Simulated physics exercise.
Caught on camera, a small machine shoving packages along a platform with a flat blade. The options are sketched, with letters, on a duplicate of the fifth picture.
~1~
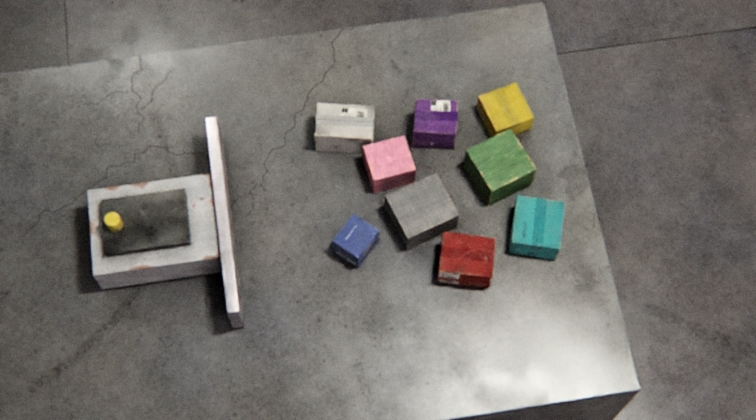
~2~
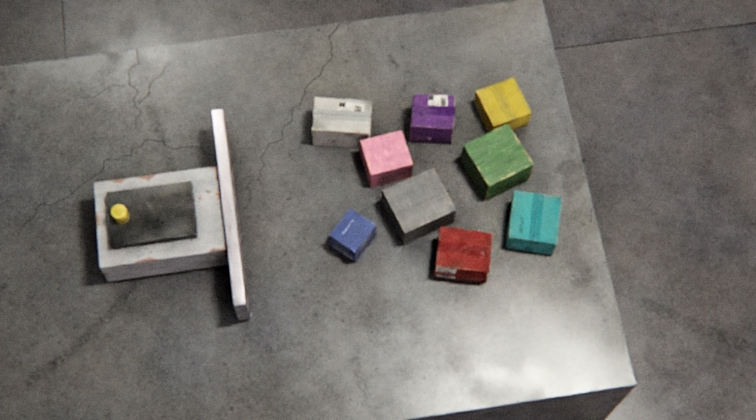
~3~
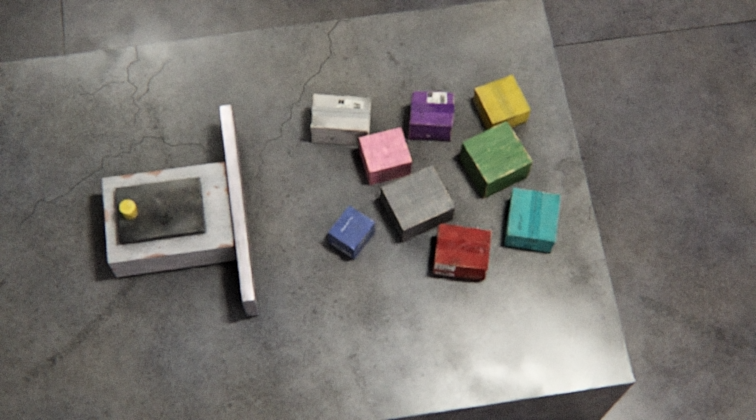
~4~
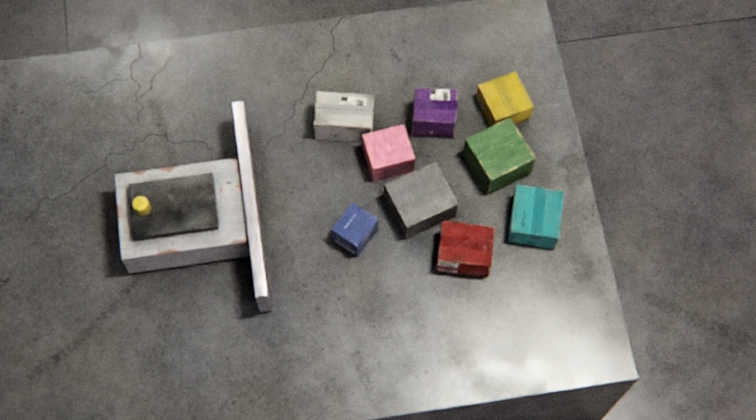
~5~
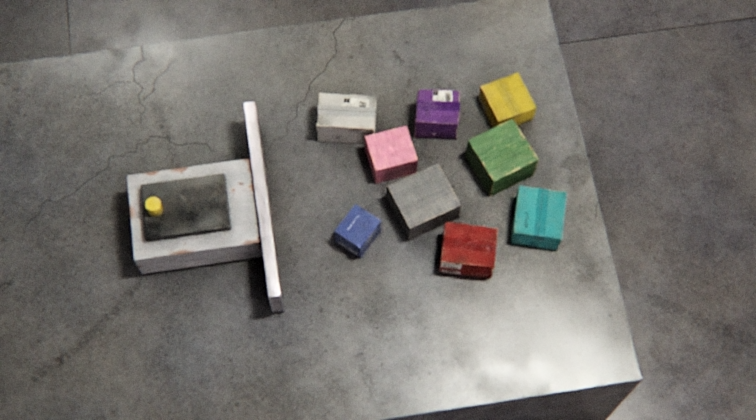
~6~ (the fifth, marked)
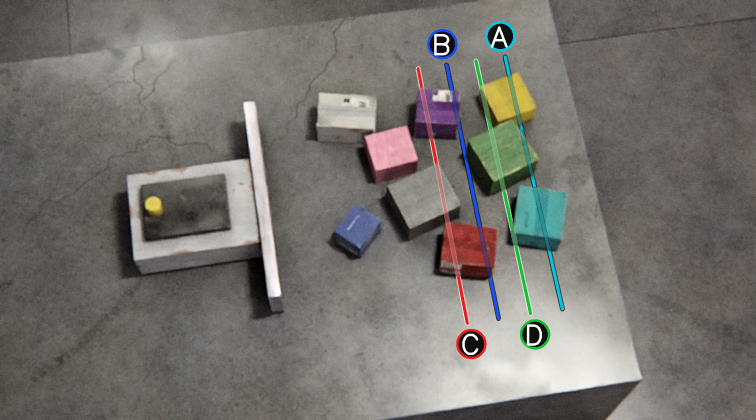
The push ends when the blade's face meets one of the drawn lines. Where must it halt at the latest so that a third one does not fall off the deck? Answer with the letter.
It should halt at D.
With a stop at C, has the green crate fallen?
By then, no.
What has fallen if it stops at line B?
It is the yellow box.
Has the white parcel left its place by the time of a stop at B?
Yes.
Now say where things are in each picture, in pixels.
In the first frame, yellow box (505, 113); turquoise box (536, 228); robot (152, 221).
In the second frame, robot (159, 213); purple parcel (433, 119).
In the third frame, robot (167, 209); blue box (352, 233).
In the fourth frame, robot (180, 205); white parcel (344, 117).
In the fifth frame, robot (193, 206); yellow box (507, 103); turquoise box (538, 218); grey crate (424, 202).
On the marked copy, A at (532, 177); B at (471, 186); C at (442, 190); D at (502, 182).
Following D. Soon after the start, robot (281, 193); white parcel (370, 110); grey crate (428, 201).
Later, robot (369, 181); yellow box (544, 98); green crate (536, 149).
In the end, robot (435, 171); green crate over the edge; yellow box over the edge; two fallen.
As for the rest, A drops four; B is within the limit but short; C is within the limit but short.
